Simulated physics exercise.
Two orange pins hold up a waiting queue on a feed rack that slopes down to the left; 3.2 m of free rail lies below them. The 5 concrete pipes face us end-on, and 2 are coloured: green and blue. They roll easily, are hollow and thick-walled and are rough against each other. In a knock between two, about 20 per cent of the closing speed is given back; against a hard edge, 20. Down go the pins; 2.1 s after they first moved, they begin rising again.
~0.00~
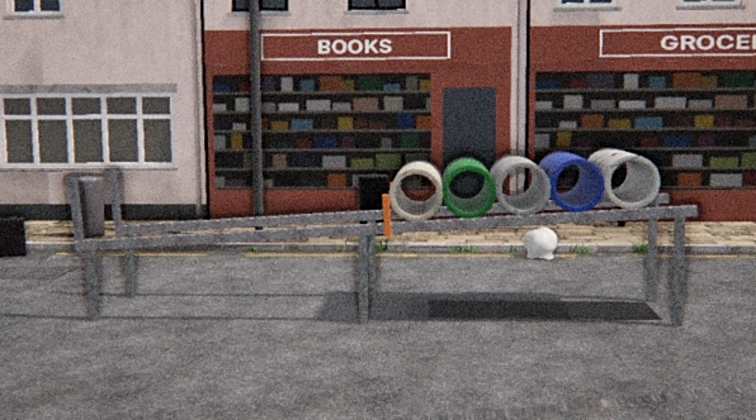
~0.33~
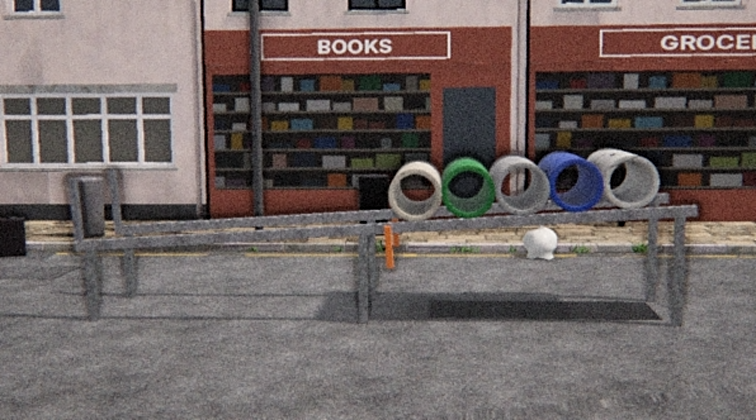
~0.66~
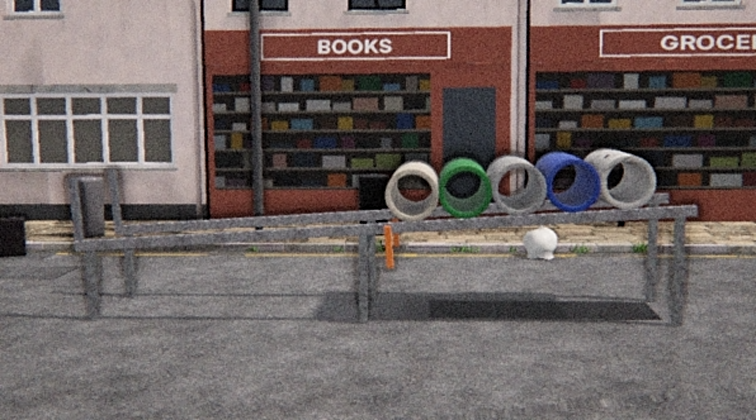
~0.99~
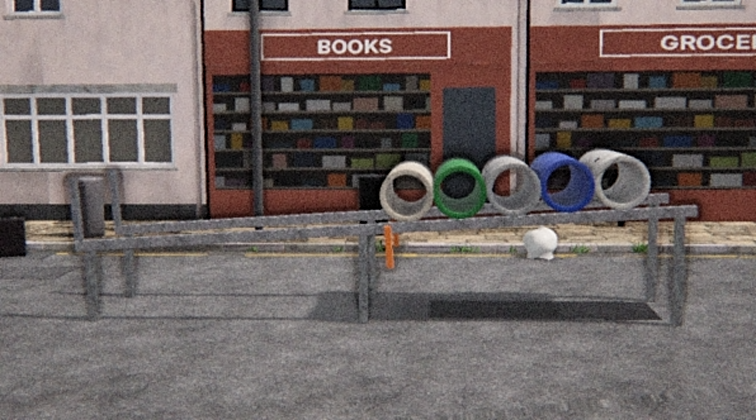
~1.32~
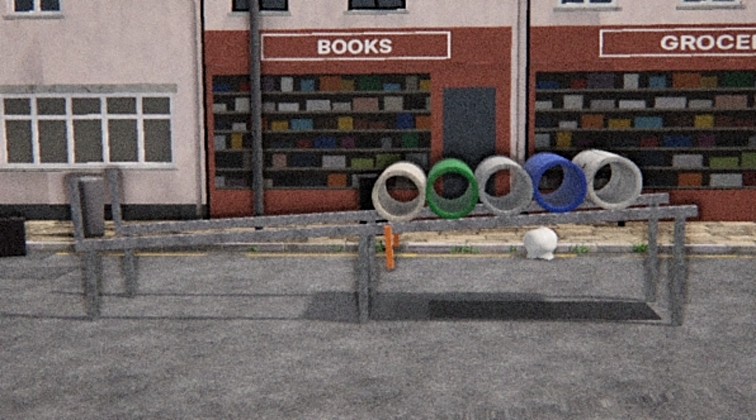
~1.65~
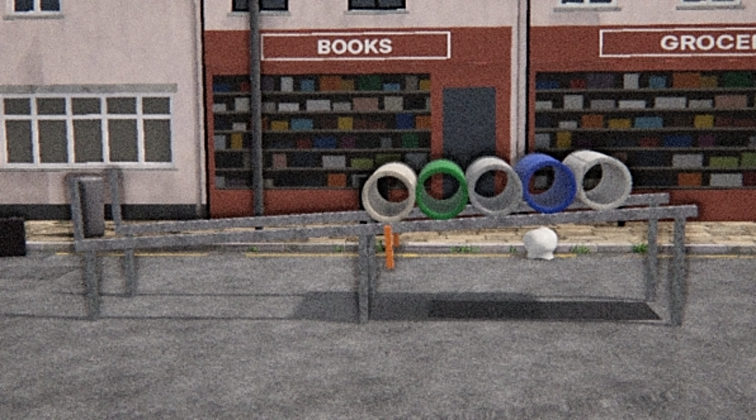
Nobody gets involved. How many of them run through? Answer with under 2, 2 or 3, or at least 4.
I would say under 2.
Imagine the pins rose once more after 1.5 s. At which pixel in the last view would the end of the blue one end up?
Near pixel (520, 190).
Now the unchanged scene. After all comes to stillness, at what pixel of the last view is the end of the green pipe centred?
Around (416, 196).
By 1.9 s, green is on the rails, 45 cm above the pins, rolling left; blue is on the rails, 150 cm above the pins, rolling left; 1 of 5 has passed.
By 2.0 s, green is on the rails, 40 cm above the pins, rolling left; blue is on the rails, 145 cm above the pins, rolling left; 1 of 5 has passed.
By 2.1 s, green is on the rails, 35 cm above the pins, rolling left; blue is on the rails, 140 cm above the pins, rolling left; 1 of 5 has passed.
By 2.2 s, green is on the rails, 35 cm above the pins, rolling left; blue is on the rails, 135 cm above the pins, rolling left; 1 of 5 has passed.
Finally (4.5 s), green is on the rails, 30 cm above the pins; blue is on the rails, 135 cm above the pins; 1 of 5 has passed.
